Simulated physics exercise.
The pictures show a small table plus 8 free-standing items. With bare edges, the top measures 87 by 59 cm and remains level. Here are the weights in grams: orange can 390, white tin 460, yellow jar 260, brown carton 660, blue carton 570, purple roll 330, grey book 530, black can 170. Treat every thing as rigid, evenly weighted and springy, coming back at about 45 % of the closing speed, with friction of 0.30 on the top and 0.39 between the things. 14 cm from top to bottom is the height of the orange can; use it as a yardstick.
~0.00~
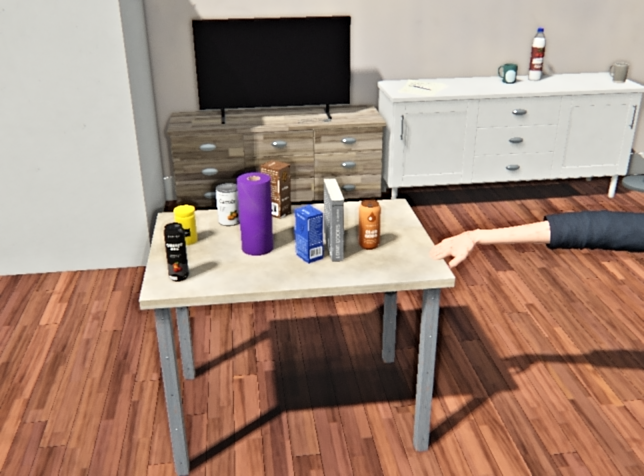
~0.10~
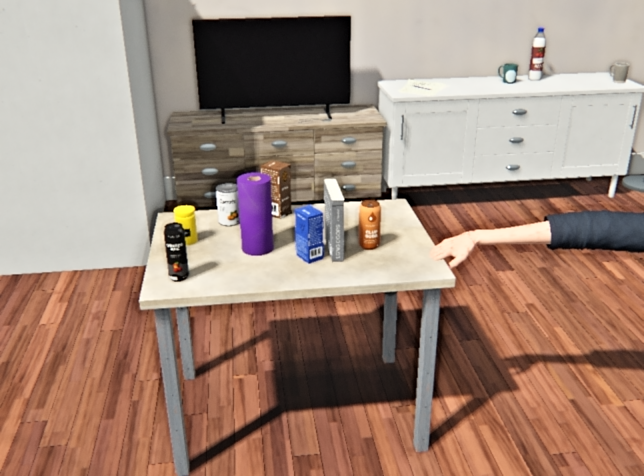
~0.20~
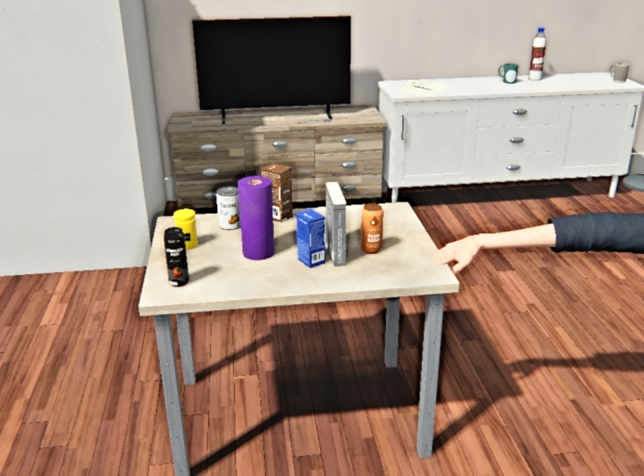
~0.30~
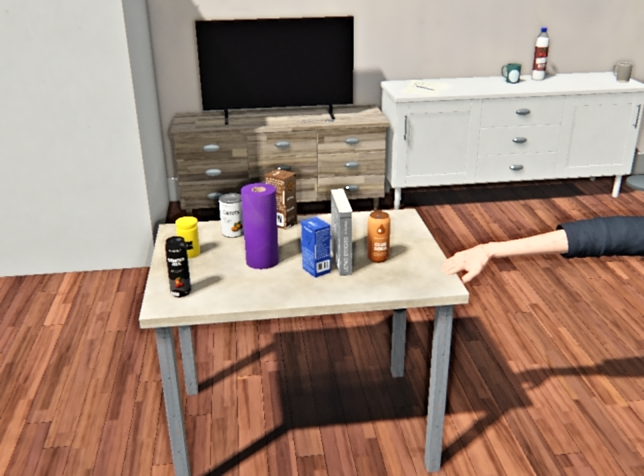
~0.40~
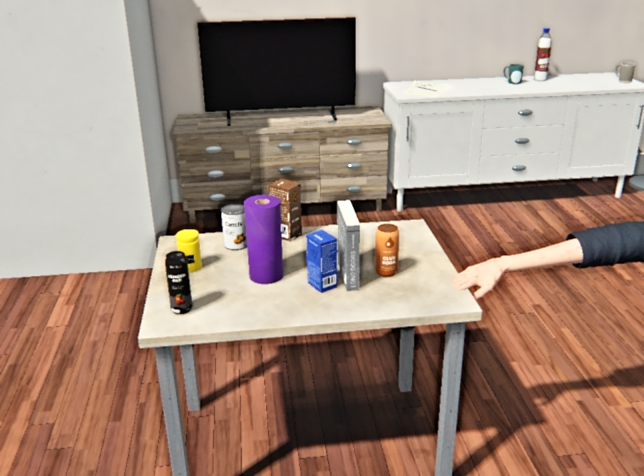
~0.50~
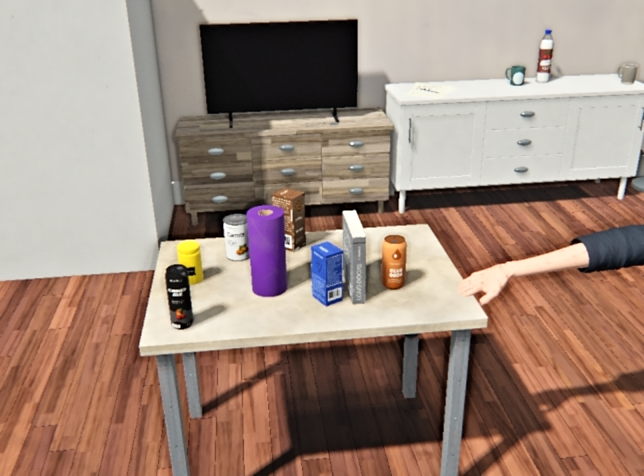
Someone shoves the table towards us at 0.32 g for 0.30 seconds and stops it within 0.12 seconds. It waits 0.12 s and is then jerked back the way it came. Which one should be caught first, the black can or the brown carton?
The former of the two.
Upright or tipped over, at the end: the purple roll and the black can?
The purple roll keeps standing; the black can tips over.
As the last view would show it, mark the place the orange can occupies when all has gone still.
Near (383, 239).
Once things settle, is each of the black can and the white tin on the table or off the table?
Black can: Out of bounds; white tin: In bounds.
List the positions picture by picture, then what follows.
In the first picture, black can (176, 253); brown carton (276, 190).
In the second picture, yellow jar (186, 226); blue carton (309, 234).
In the third picture, table shifted 3 cm; purple roll (257, 219); grey book (336, 224).
In the fourth picture, table shifted 9 cm; orange can (379, 237); white tin (233, 216).
In the fifth picture, table shifted 17 cm; yellow jar (189, 251); blue carton (322, 261).
In the sixth picture, table shifted 20 cm; black can (179, 297) shifted 3 cm; brown carton (289, 220) shifted 3 cm.
Around 0.70 s, table shifted 18 cm; brown carton shifted 8 cm near (291, 225); black can shifted 8 cm near (178, 305); yellow jar shifted 8 cm.
Around 1.00 s, black can now off the table; brown carton shifted 12 cm near (288, 207); blue carton shifted 12 cm.
Around 1.30 s, brown carton shifted 8 cm near (287, 202); blue carton shifted 8 cm; yellow jar shifted 8 cm.
Finally (1.7 s), off the table, black can; not toppled but over 5 cm from the start, orange can, white tin, yellow jar, brown carton, blue carton, purple roll and grey book. Final places as that camera would see them, brown carton near (287, 202). Black can went at 0.82 s; brown carton was never lost.
